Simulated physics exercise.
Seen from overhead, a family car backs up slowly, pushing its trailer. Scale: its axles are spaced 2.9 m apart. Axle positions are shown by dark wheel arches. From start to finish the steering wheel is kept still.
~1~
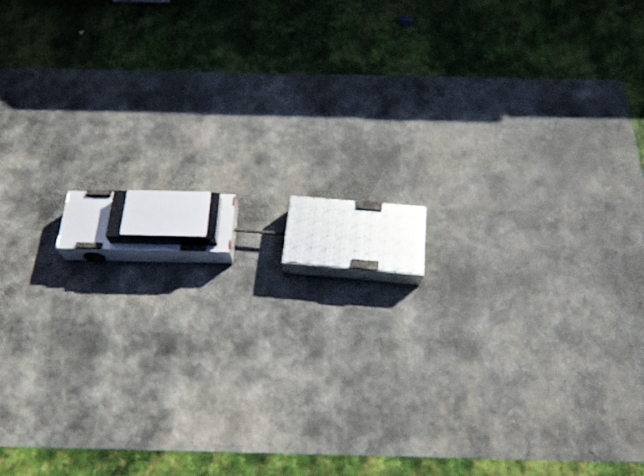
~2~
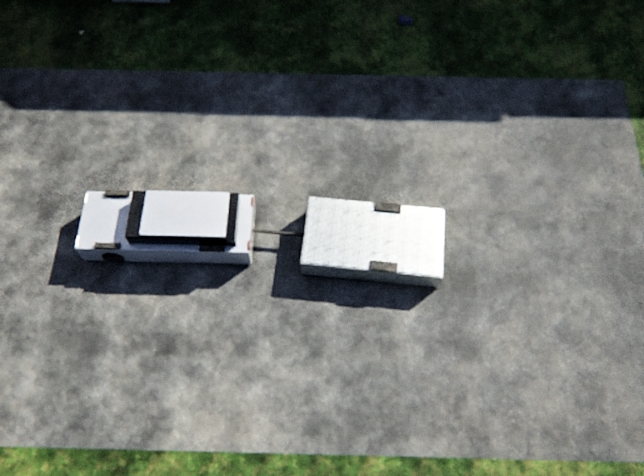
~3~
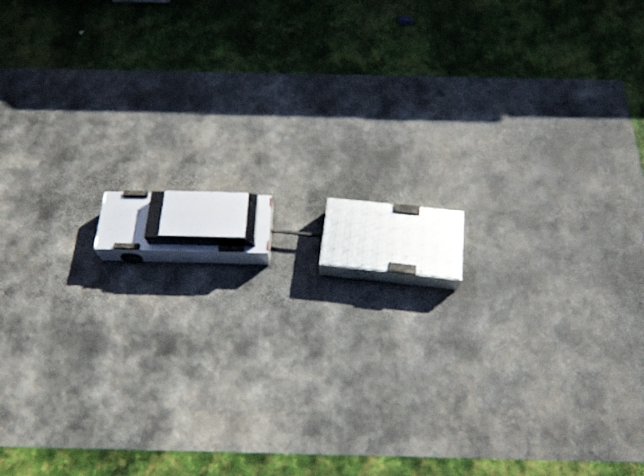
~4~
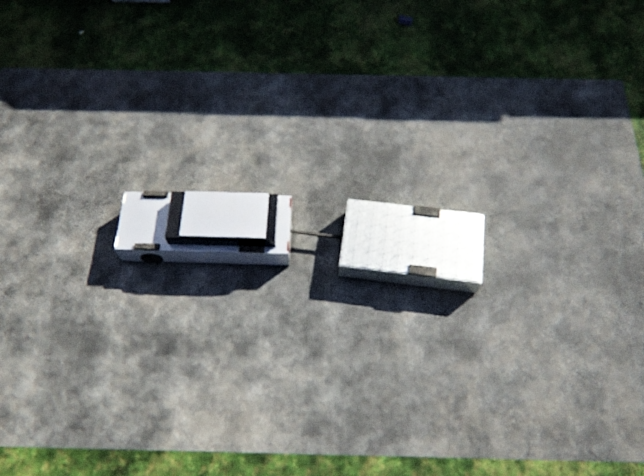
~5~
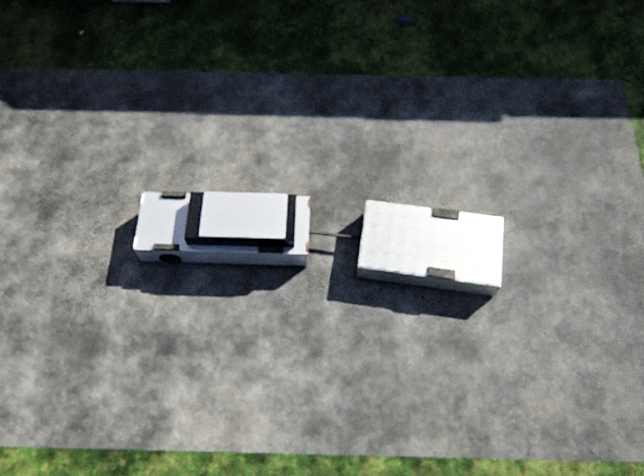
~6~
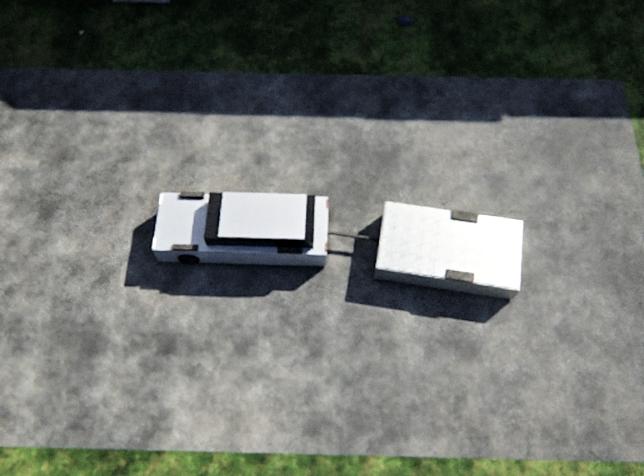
The clip shows, from overhead, a white car with dark window edges slowly backing to the right across grey pavement, pushing a white trailer that gradually angles slightly, its far end drifting toward the bottom of the view.
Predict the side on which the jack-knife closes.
It closes on the left side.
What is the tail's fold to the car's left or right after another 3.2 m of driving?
Near 20 degrees, on its left side.
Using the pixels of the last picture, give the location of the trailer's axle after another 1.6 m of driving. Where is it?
Somewhere around pixel (520, 256).
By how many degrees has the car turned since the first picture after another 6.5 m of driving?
Close to 2 degrees in all.
1.6 m further on, the tail is 12° to the car's left, the car has turned 1° and the trailer's axle is at (520, 256) of the last picture.
3.2 m further on, the tail is 18° to the car's left, the car has turned 1° and the trailer's axle is at (579, 271) of the last picture.
4.8 m further on, the tail is 27° to the car's left, the car has turned 1° and the trailer's axle is at (634, 292) of the last picture.
6.5 m further on, the tail is 40° to the car's left, the car has turned 1° and the trailer's axle is out of the picture.
8.1 m further on, the tail is 60° to the car's left, the car has turned 2° and the trailer's axle is out of the picture; it has jack-knifed.
